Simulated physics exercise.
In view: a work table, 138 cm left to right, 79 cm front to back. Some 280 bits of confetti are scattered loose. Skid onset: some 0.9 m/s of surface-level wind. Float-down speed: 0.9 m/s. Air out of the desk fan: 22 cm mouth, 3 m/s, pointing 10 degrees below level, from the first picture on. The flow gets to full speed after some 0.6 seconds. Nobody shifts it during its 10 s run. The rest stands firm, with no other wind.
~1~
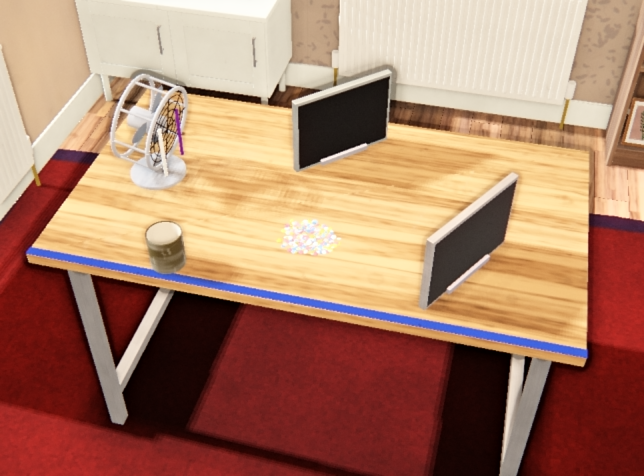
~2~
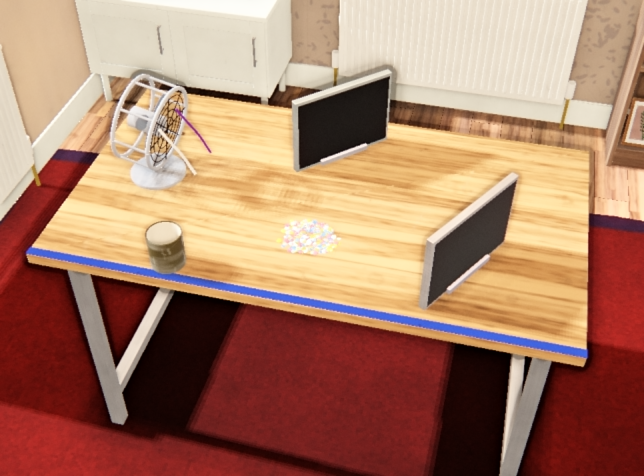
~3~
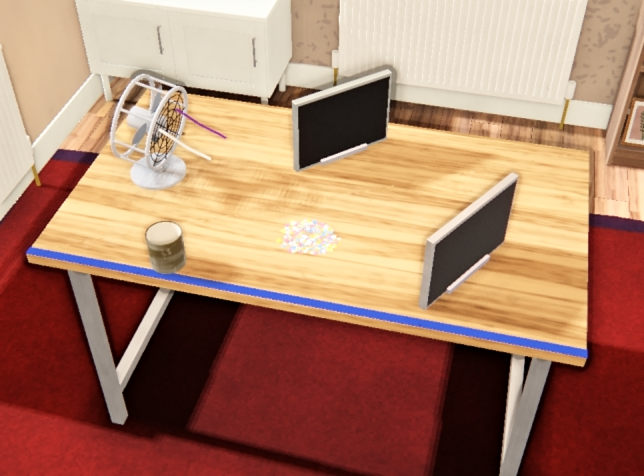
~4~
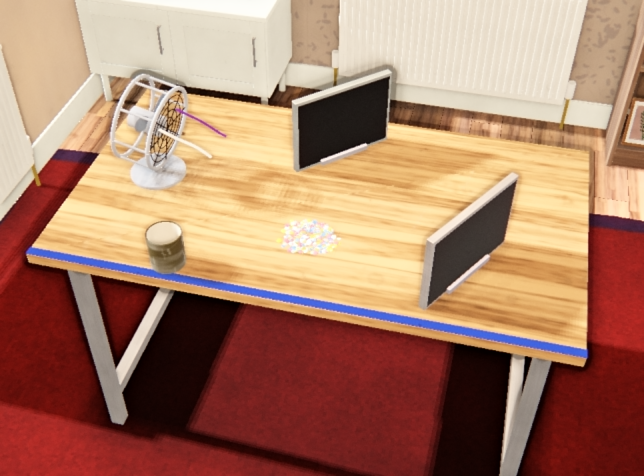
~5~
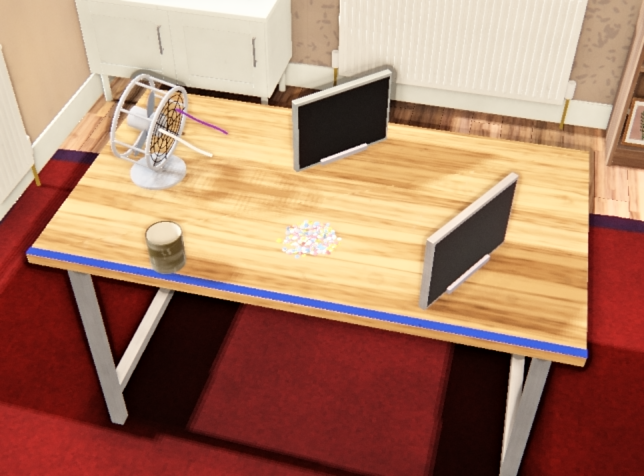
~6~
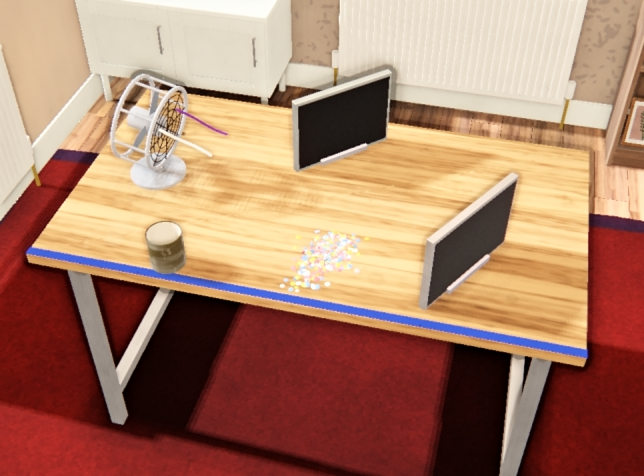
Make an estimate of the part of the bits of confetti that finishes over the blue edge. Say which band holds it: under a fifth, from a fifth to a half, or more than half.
The band that holds it is over one half.
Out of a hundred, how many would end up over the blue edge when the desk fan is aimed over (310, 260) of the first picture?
Then roughly 40 per cent.
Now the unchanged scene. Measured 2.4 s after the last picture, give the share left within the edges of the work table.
I'd put it near 1 per cent at that time.
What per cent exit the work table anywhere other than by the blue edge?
About 1 per cent of them.
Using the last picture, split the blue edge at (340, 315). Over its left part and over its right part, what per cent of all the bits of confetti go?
Estimate: Left ~ 20 %; right ~ 80 %.
Then, 1.2 s after the last picture, 97 % are over the blue edge; 97 % have settled or left.
Then, 2.4 s after the last picture, 98 % are over the blue edge; 99 % have settled or left.
Then, 4.7 s after the last picture, 99 % are over the blue edge; 100 % have settled or left.
Then, 9.2 s after the last picture, at the end, 99 % are over the blue edge.
